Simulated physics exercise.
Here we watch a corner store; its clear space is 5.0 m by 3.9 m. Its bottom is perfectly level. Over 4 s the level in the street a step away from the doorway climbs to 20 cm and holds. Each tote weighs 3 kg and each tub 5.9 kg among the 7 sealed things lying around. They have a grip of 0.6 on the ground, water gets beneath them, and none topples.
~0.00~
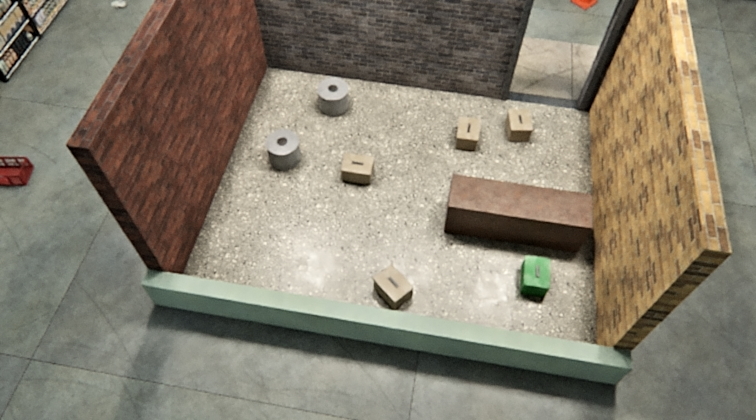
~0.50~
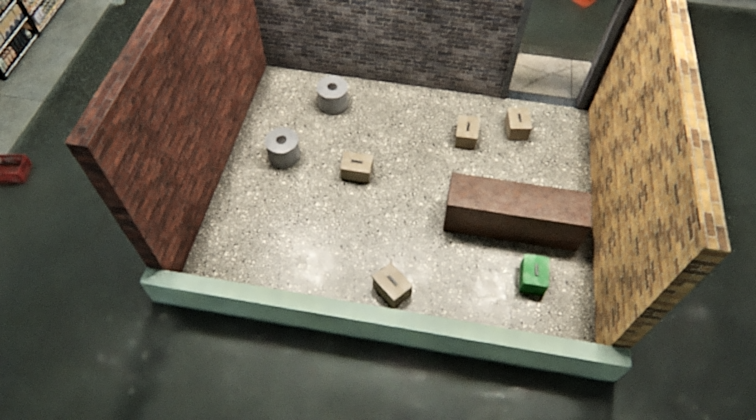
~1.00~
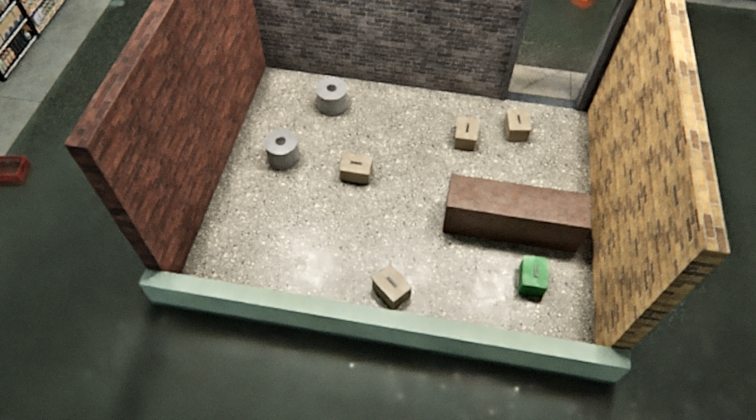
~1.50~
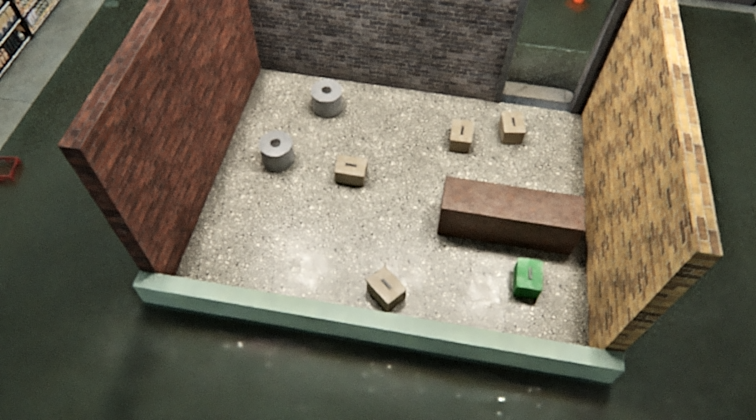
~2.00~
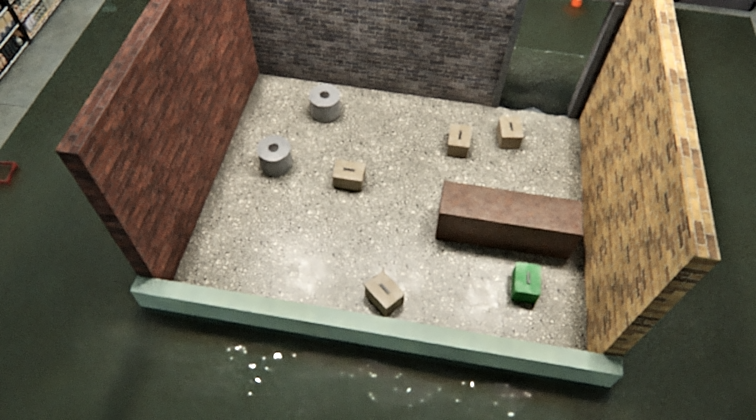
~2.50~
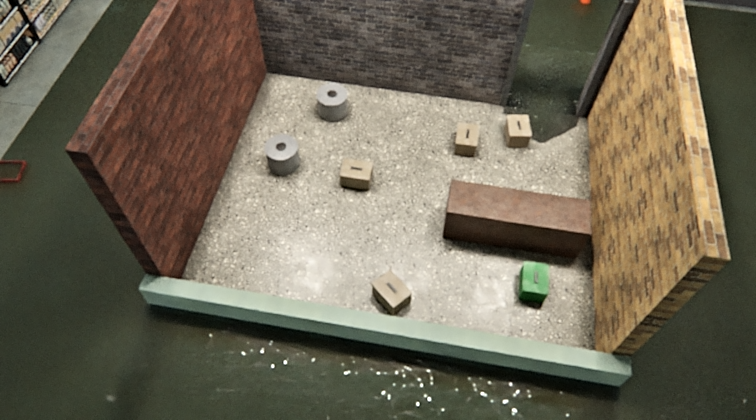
In this clip, dark water spreads over the grey ground around a walled store space holding small boxes, grey cylinders and a long brown block, then enters slightly through the back doorway, while the objects inside stay put.
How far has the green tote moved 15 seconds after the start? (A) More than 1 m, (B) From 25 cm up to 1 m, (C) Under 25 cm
C.
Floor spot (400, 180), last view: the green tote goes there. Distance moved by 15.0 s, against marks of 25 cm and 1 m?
Here it heads a good way off.
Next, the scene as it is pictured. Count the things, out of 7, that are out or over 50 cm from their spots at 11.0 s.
5.
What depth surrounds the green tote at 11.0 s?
I'd say around 2 cm.
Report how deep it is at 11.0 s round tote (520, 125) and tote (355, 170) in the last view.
9 and 9 cm.
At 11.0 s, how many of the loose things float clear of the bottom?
I count 6.
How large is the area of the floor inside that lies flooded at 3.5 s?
Near 2.5 m2 in all.
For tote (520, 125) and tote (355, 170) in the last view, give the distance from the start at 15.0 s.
300 cm and 150 cm respectively.
After 3.5 s the green tote is near (536, 277), 0.0 m from its start, aground; 0 afloat.
After 6.8 s the green tote is near (536, 277), 0.0 m from its start, aground; 1 afloat.
After 11.0 s the green tote is near (534, 277), 0.0 m from its start, aground; 6 afloat.
After 15.0 s the green tote is near (529, 275), 0.1 m from its start, afloat; 7 afloat.
